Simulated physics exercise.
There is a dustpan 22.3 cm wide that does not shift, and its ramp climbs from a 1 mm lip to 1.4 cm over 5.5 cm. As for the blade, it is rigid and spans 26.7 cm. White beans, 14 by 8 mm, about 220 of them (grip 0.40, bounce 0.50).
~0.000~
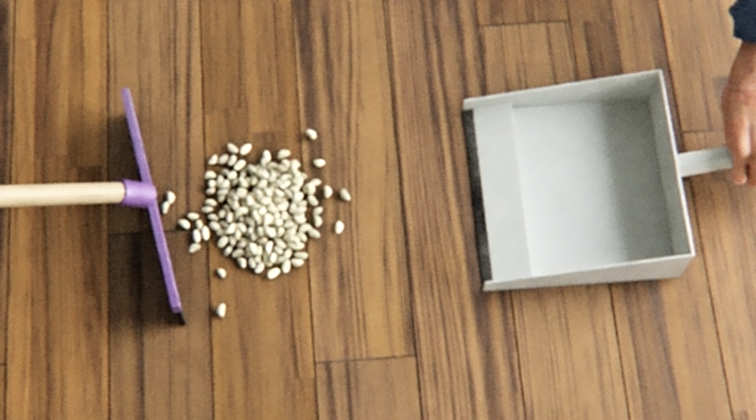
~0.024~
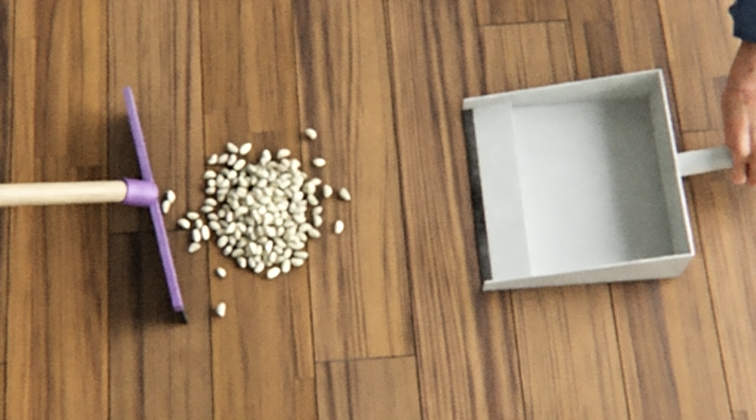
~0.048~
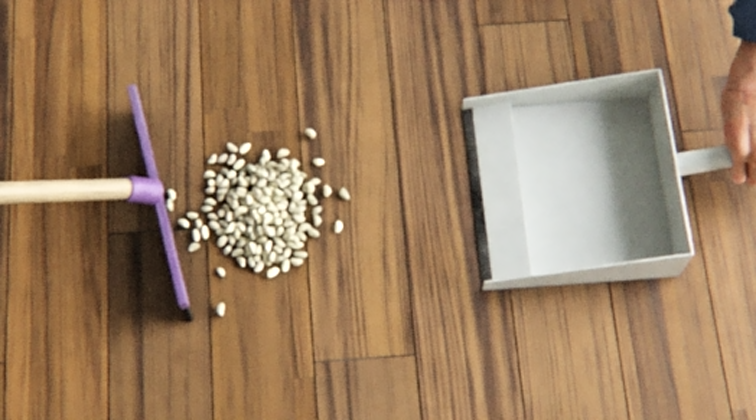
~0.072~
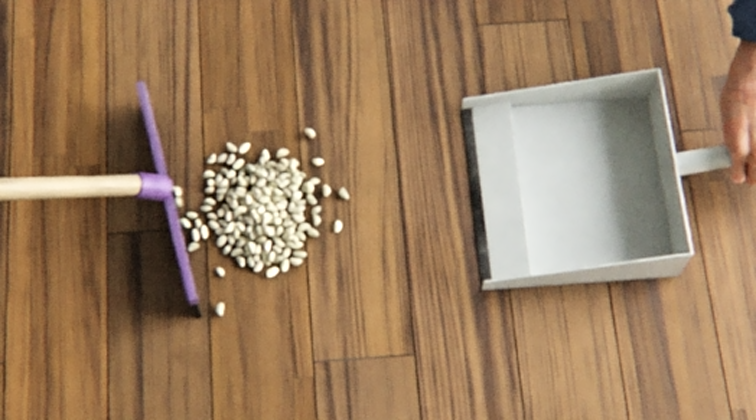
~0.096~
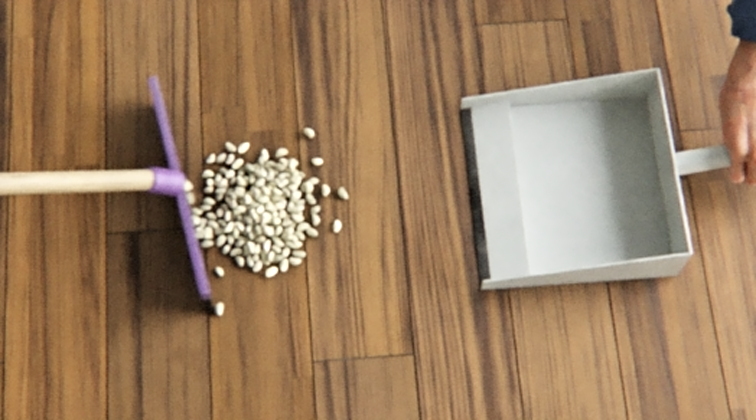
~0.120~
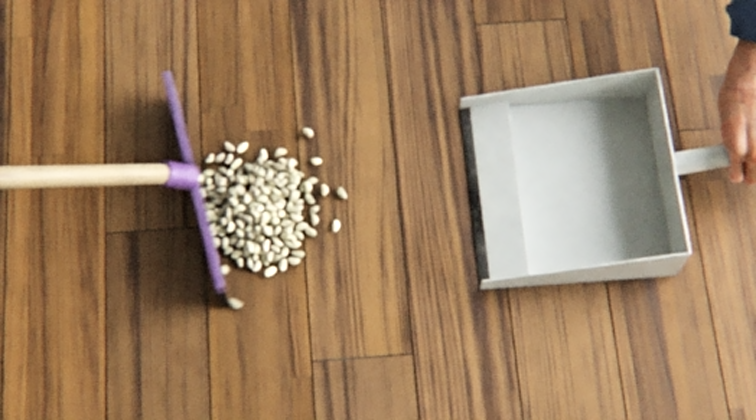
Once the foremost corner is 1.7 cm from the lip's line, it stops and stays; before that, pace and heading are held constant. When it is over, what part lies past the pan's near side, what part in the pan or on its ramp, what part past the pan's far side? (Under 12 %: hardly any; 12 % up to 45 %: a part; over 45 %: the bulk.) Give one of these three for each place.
Past the pan's near side: Hardly any; in the pan or on its ramp: A part; past the pan's far side: A part.
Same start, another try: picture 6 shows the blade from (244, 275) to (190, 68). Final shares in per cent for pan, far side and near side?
Final per cent - pan 45, far 30, near 5.
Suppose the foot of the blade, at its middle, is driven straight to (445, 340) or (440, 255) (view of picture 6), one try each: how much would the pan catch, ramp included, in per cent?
Some 5 in a hundred and 25 in a hundred.
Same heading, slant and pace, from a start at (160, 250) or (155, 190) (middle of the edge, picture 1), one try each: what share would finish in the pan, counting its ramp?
Close to 25 in a hundred, then close to 30 in a hundred.
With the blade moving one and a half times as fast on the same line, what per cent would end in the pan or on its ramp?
In that case close to 45 per cent.
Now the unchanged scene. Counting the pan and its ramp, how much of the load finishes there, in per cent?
Result: Roughly 30 %.
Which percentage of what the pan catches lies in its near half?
Something like 20 in a hundred.
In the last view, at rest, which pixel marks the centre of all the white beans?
Near (465, 136).
After 0.31 s, middle of the blade 17 cm from the lip; 0 % over the lip, far side 5 %, near side 0 %.
After 0.43 s, middle of the blade 8 cm from the lip; 0 % over the lip, far side 20 %, near side 5 %.
Then, at 0.69 s, middle of the blade 4 cm from the lip; 30 % over the lip, far side 30 %, near side 5 %.
In the end, at 2.4 s, near side 5 %, pan 30 %, far side 30 %, in front of the lip or behind the blade 40 %.
